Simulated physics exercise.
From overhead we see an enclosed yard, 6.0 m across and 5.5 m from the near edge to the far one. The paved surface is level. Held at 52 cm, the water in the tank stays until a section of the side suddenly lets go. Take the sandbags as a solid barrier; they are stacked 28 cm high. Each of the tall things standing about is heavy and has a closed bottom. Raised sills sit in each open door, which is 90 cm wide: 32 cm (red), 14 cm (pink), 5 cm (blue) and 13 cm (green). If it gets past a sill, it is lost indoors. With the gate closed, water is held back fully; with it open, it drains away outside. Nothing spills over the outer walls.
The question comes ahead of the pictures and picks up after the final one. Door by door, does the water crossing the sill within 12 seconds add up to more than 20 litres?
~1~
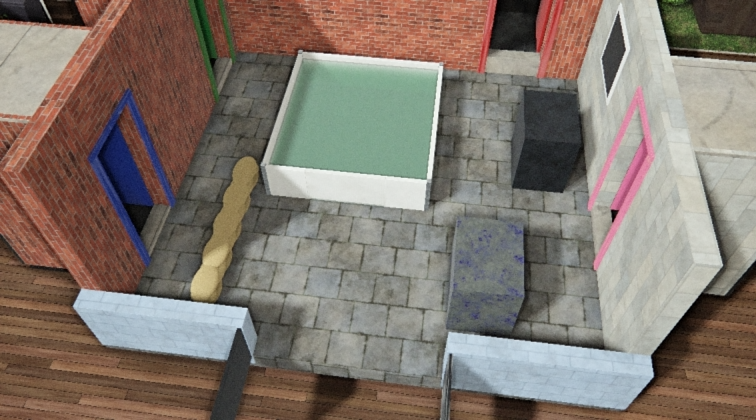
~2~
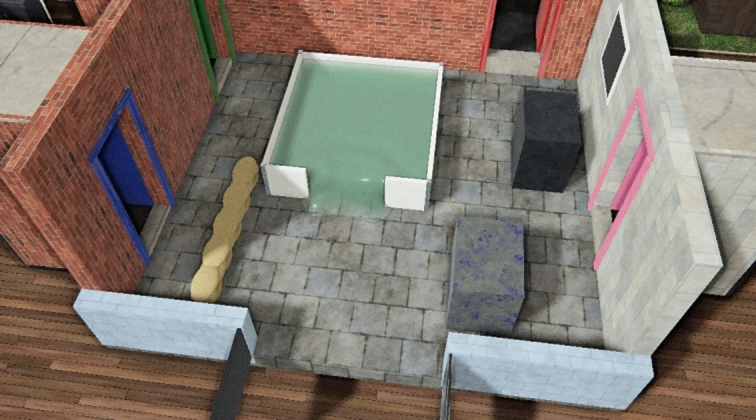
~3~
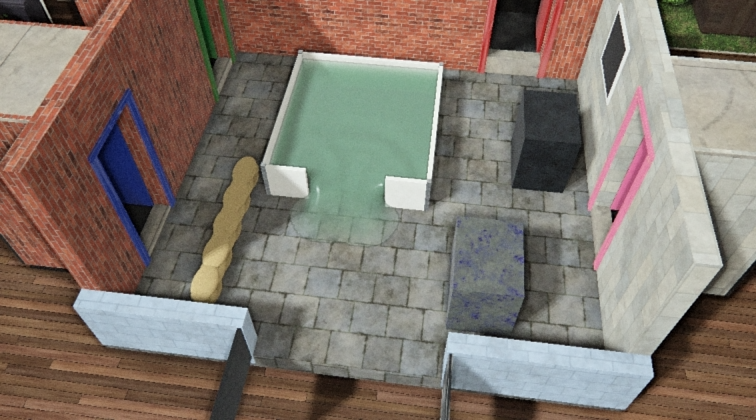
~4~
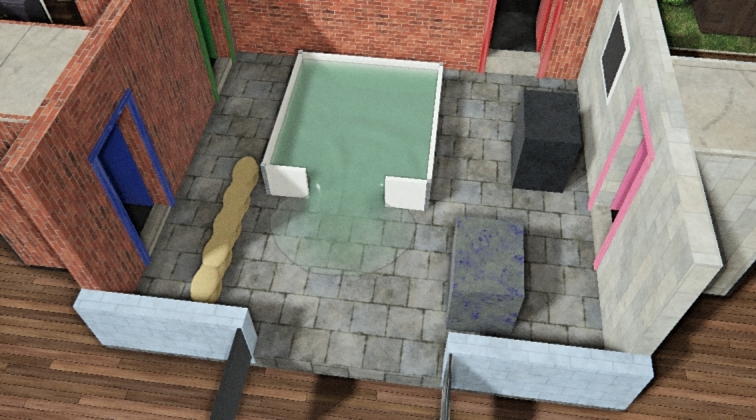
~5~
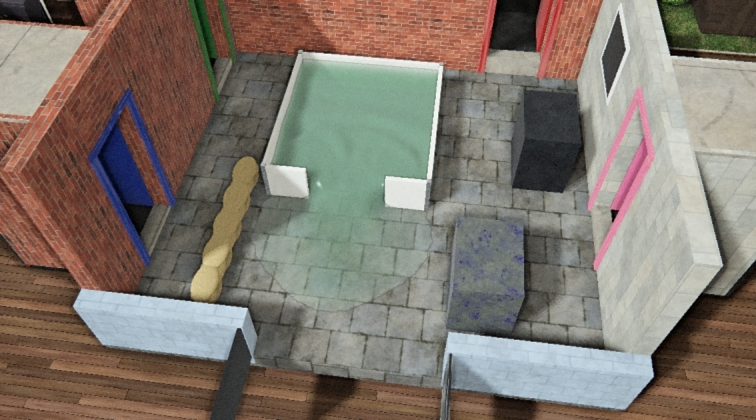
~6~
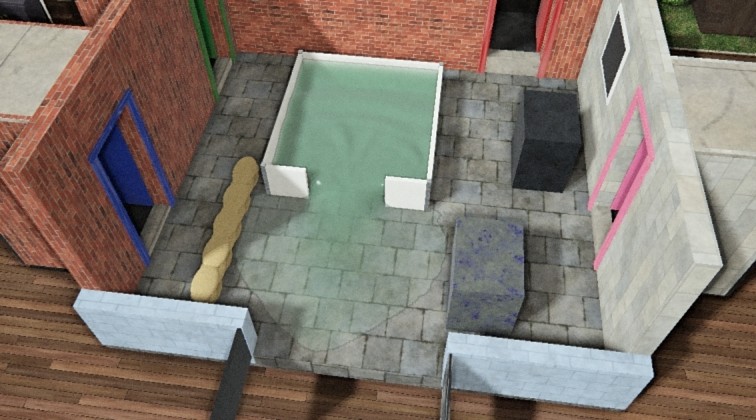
At the end, red door: Beneath the limit; pink door: Beneath the limit; blue door: Beneath the limit; green door: Beneath the limit.
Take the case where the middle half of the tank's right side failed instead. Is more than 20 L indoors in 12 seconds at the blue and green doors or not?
At the blue door the limit is surpassed; at the green door it is not exceeded.
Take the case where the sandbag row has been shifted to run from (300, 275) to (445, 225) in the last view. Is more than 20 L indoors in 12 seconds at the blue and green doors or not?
Doors: Blue exceeds / green stays under.
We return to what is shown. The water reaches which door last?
It is the red one.
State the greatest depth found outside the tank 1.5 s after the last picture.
About 30 cm.
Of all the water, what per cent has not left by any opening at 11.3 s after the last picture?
Some 42 out of every hundred parts.
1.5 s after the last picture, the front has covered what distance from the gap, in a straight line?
It comes to some 3.6 metres.
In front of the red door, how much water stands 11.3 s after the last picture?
Depth: Approx. 1.5 cm.
Then, 0.7 s after the last picture water covers 25 % of the floor and is deepest (31 cm) near (348, 208); red door not reached, pink door not reached, blue door not reached, green door not reached.
Then, 1.5 s after the last picture water covers 30 % of the floor and is deepest (30 cm) near (348, 208); red door not reached, pink door not reached, blue door not reached, green door not reached.
Then, 2.8 s after the last picture water covers 40 % of the floor and is deepest (20 cm) near (348, 208); red door not reached, pink door not reached, blue door 5 cm at the sill, 0 L in, green door not reached.
Then, 6.3 s after the last picture water covers 55 % of the floor and is deepest (12 cm) near (336, 206); red door not reached, pink door 1 cm at the sill, 0 L in, blue door 4 cm at the sill, 0 L in, green door 3 cm at the sill, 0 L in.
Then, 11.3 s after the last picture water covers 75 % of the floor and is deepest (8 cm) near (336, 206); red door 2 cm at the sill, 0 L in, pink door 1 cm at the sill, 0 L in, blue door 2 cm at the sill, 1 L in, green door 6 cm at the sill, 0 L in.
